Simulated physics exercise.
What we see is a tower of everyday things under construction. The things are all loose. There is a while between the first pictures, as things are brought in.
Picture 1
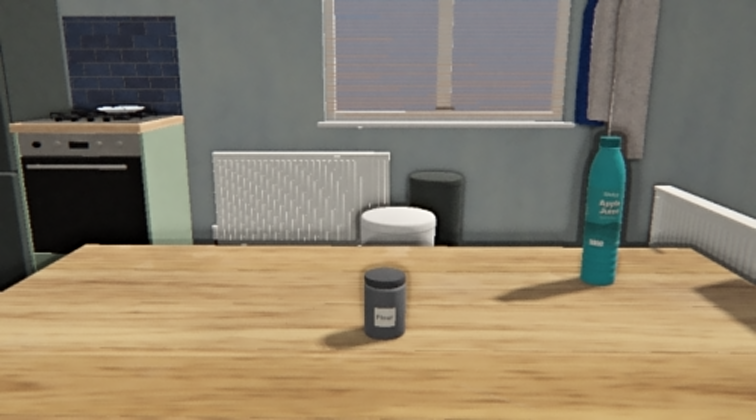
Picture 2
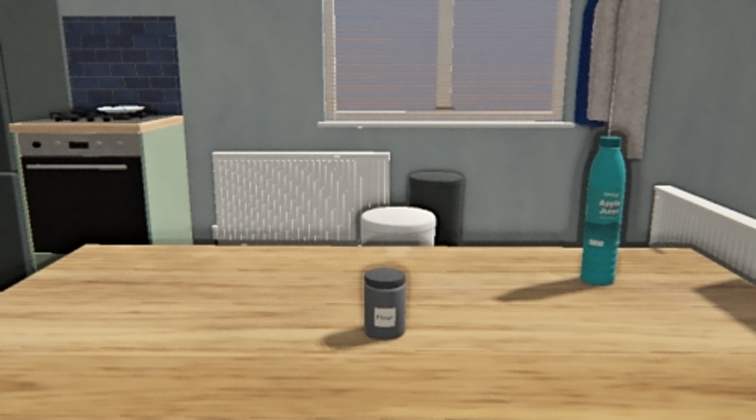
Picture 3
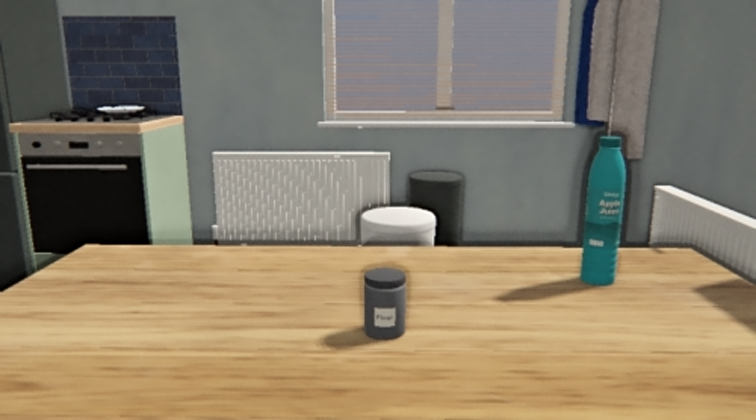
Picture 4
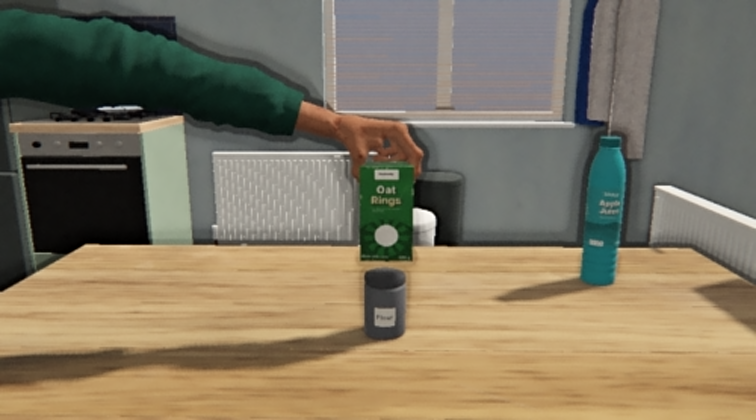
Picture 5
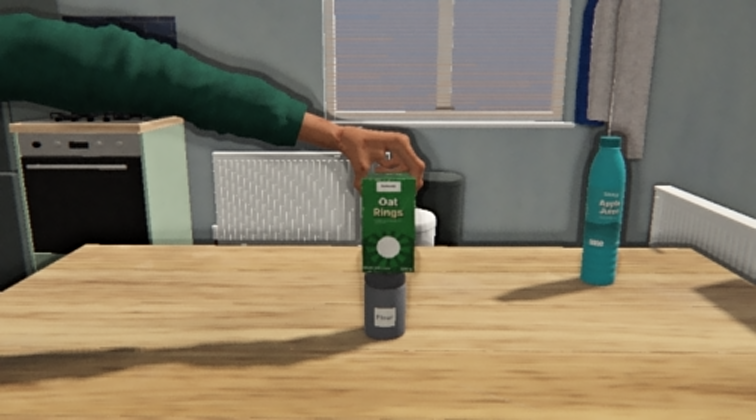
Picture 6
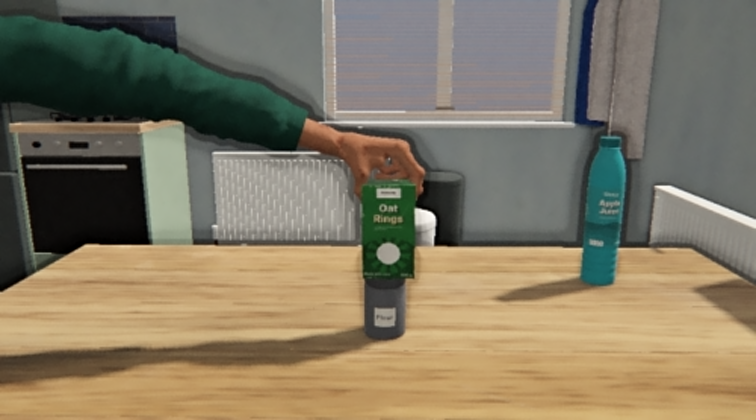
On a wooden table, a hand lowers a green carton onto a small dark jar.
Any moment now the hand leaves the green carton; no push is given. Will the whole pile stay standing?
The balance works.
Then, 0.30 s on from there, no change.
Then, 0.70 s on from there, green carton resting near (389, 229).
In the end, all 3 unmoved. At the end, from the last picture's camera, green carton near (389, 229). The pile keeps its balance.
